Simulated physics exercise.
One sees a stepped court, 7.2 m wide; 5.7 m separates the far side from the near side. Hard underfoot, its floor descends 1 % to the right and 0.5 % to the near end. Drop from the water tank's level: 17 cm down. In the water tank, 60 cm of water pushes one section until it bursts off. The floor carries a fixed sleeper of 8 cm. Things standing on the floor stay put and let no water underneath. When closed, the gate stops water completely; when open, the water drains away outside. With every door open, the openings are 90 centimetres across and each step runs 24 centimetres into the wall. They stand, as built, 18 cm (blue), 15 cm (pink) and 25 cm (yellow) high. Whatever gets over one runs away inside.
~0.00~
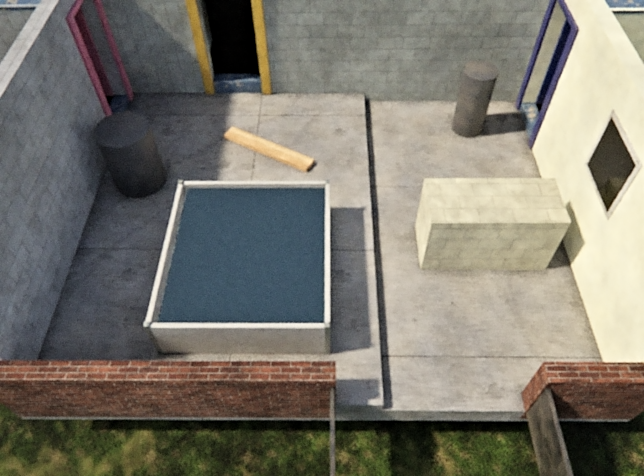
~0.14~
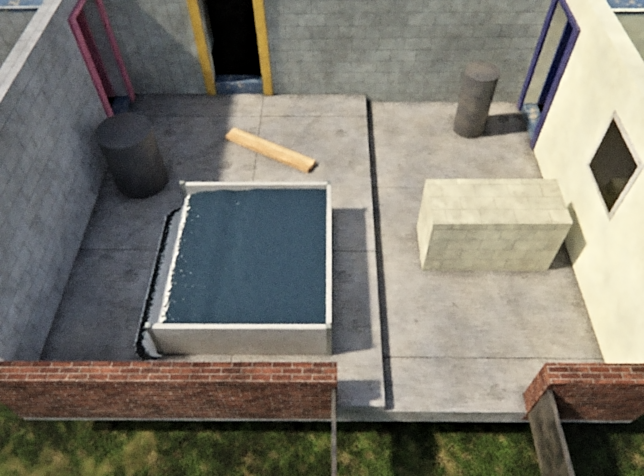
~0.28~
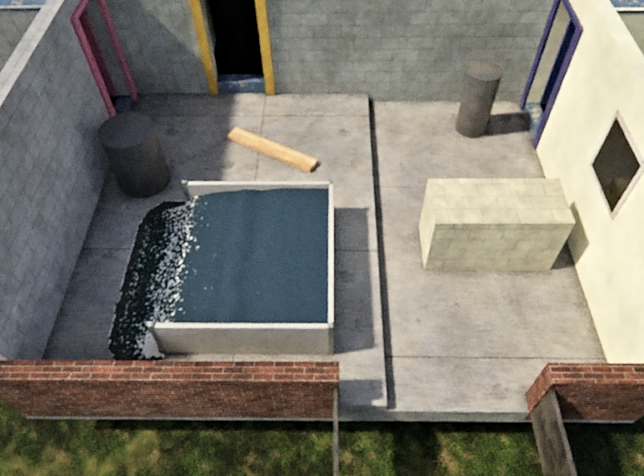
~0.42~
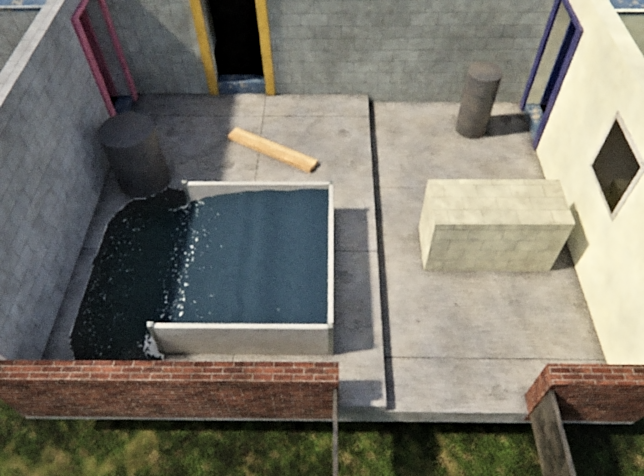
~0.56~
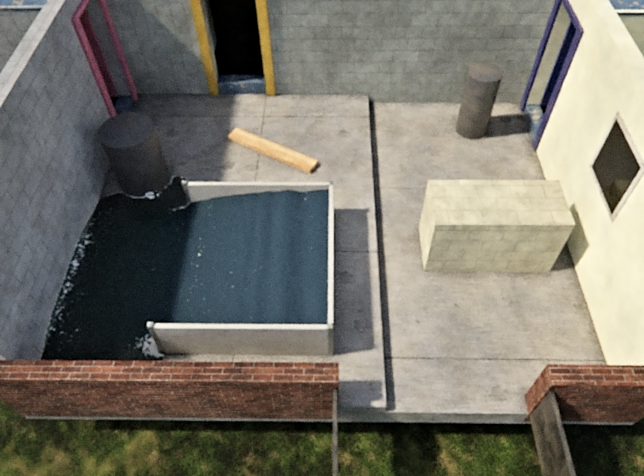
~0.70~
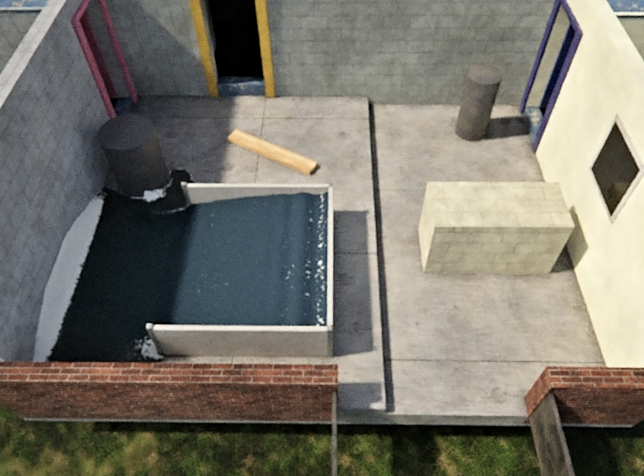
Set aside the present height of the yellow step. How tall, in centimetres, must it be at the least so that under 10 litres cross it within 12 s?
7.5 cm.
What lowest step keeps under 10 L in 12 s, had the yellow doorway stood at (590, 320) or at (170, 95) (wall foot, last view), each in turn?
Around 8.5 and 16 cm respectively.
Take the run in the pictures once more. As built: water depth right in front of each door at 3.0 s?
In cm: Blue 0, pink 5, yellow 8.
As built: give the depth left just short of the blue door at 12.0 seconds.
10.0 cm.
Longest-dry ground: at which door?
Last of all, the blue one.
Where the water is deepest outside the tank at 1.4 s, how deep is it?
48 cm.
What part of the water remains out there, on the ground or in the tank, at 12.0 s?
Something near 92 out of a hundred parts.
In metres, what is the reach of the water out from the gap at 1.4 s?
Distance from gap: Approx. 3.4 m.
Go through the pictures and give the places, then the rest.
Still water, 60 cm deep, in the water tank at (247, 250); the yellow door at (231, 45) is dry, in the first frame.
Water pours out at (177, 268) and has run 0.3 m, to (143, 348); about 8 cm deep outside, 60 cm at the back, in the second frame.
The gap is at (180, 269), the front 0.7 m out at (116, 335); the back of the water tank holds 60 cm, in the third frame.
Water pours out at (180, 270) and has run 1.2 m, to (77, 338); about 9 cm deep outside, 60 cm at the back, in the fourth frame.
The front is at (42, 360), 1.6 m from the gap at (181, 271); 4.6 m2 of floor is wet, 59 cm left at the back, in the fifth frame.
Water pours out at (180, 272) and has run 1.6 m, to (103, 191); about 11 cm deep outside, 53 cm at the back; 2.4 m in a straight line remain to the yellow door at (235, 48), in the sixth frame.
After 1.4 s water covers 15 % of the floor, deepest (48 cm) near (33, 384); it has not reached the yellow door.
After 3.0 s water covers 40 % of the floor, deepest (32 cm) near (123, 199); 8 cm at the yellow door, 0 litres in over its 25 cm step.
After 12.0 s water covers 95 % of the floor, deepest (12 cm) near (161, 333); 5 cm at the yellow door, 0 litres in over its 25 cm step.
At the yellow door as built, the water arrived by 2.6 s and peaked near 13 cm at 4.4 s.
With a step of 6.5 cm, 16 litres would have come in within the 12 s; with 9 cm, 6 litres. So under 10 litres takes about 7.5 cm.
